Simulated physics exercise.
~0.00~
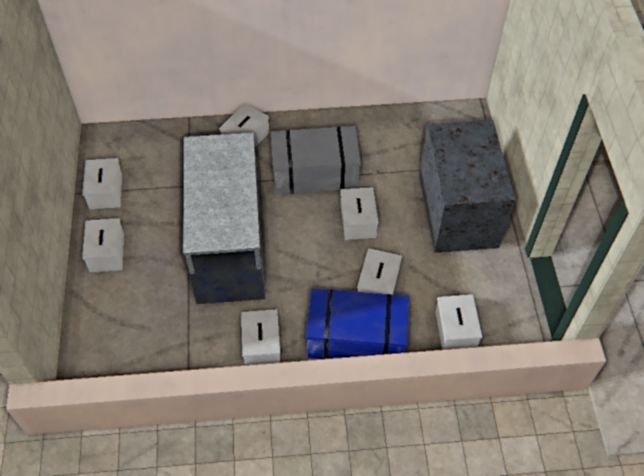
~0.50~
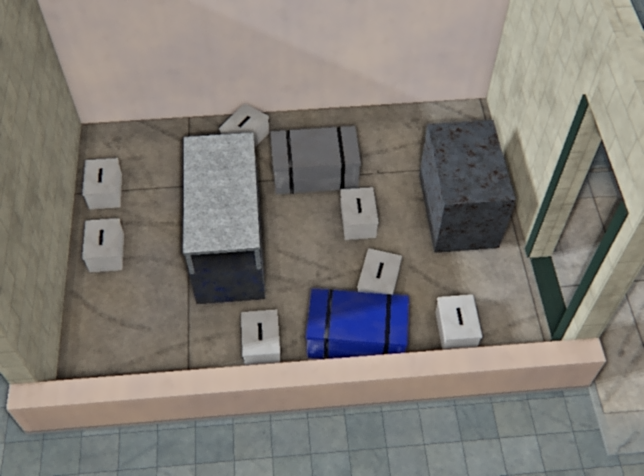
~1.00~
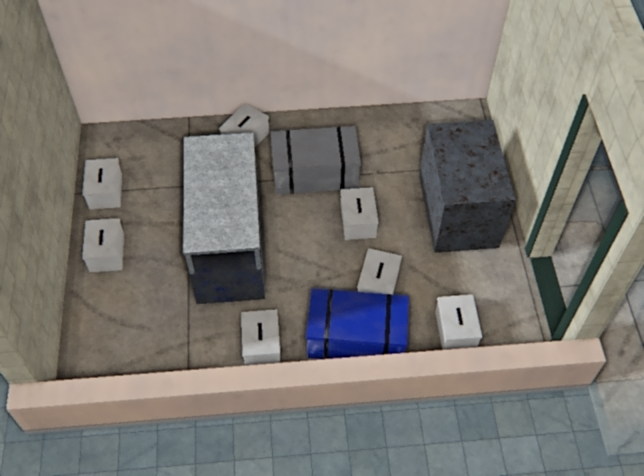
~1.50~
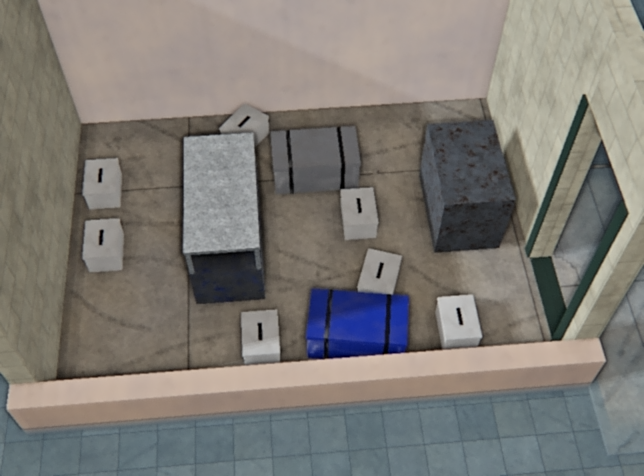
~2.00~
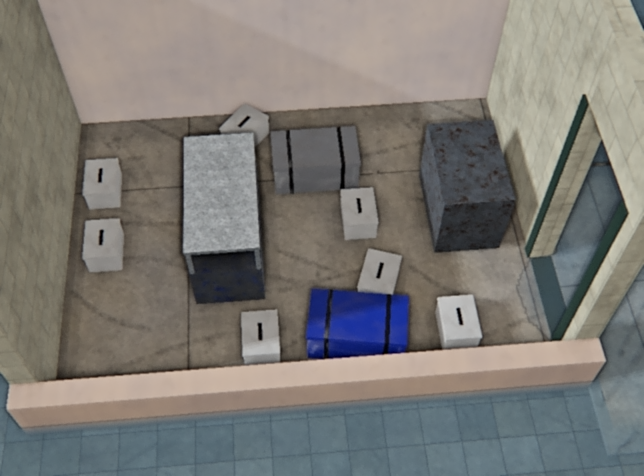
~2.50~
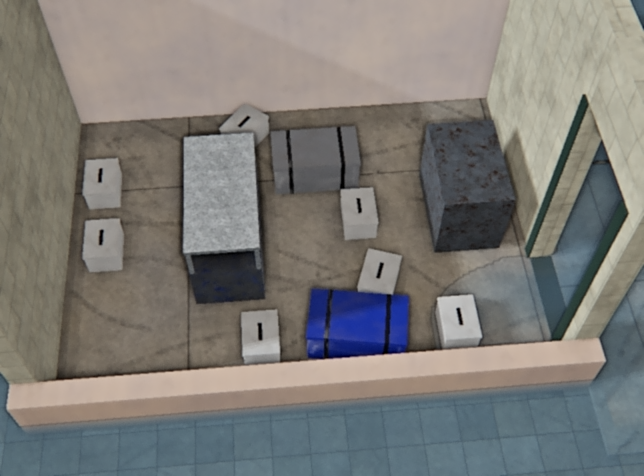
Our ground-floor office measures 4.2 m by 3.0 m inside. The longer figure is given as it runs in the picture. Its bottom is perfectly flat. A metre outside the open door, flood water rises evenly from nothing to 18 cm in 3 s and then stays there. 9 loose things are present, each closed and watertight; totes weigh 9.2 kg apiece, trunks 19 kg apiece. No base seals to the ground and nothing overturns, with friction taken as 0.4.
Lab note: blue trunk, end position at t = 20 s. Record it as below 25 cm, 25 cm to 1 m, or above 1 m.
It will go beyond a metre.
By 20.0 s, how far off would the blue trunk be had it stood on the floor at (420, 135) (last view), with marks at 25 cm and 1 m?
I'd say it budges a bit.
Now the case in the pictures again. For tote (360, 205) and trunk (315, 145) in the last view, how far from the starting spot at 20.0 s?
200 cm and 140 cm respectively.
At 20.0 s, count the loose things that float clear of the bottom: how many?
At that moment it comes to 9.
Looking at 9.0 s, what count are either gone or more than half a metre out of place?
The answer is 5.
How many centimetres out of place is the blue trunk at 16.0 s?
200 cm or so by then.
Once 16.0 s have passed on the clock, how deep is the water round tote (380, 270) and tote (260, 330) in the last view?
I'd estimate 13 cm for the first and 12 cm for the second.
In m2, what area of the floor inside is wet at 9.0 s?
Close to 10.5 m2, I'd say.
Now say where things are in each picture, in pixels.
In the first frame, the blue trunk at (358, 316), on the bottom; 0.0 m2 under water; 0 of 9 have shifted.
In the second frame, the blue trunk at (358, 316), on the bottom; 0.0 m2 under water; 0 of 9 have shifted.
In the third frame, the blue trunk at (358, 316) rests on the ground; water covers 0.0 m2; 0 of 9 have shifted.
In the fourth frame, the blue trunk at (358, 316) rests on the ground; water covers 0.0 m2; 0 of 9 have shifted.
In the fifth frame, the blue trunk at (358, 316) rests on the ground; 0.1 m2 under water; 0 of 9 have shifted.
In the sixth frame, the blue trunk at (358, 316), on the bottom; water covers 0.5 m2; 0 of 9 have shifted.
After 4.0 s the blue trunk is near (346, 319), 0.1 m from its start, aground; 1 afloat.
After 9.0 s the blue trunk is near (135, 288), 1.8 m from its start, afloat; 3 afloat.
After 16.0 s the blue trunk is near (115, 250), 2.1 m from its start, afloat; 9 afloat.
After 20.0 s the blue trunk is near (232, 126), 2.3 m from its start, afloat; 9 afloat.
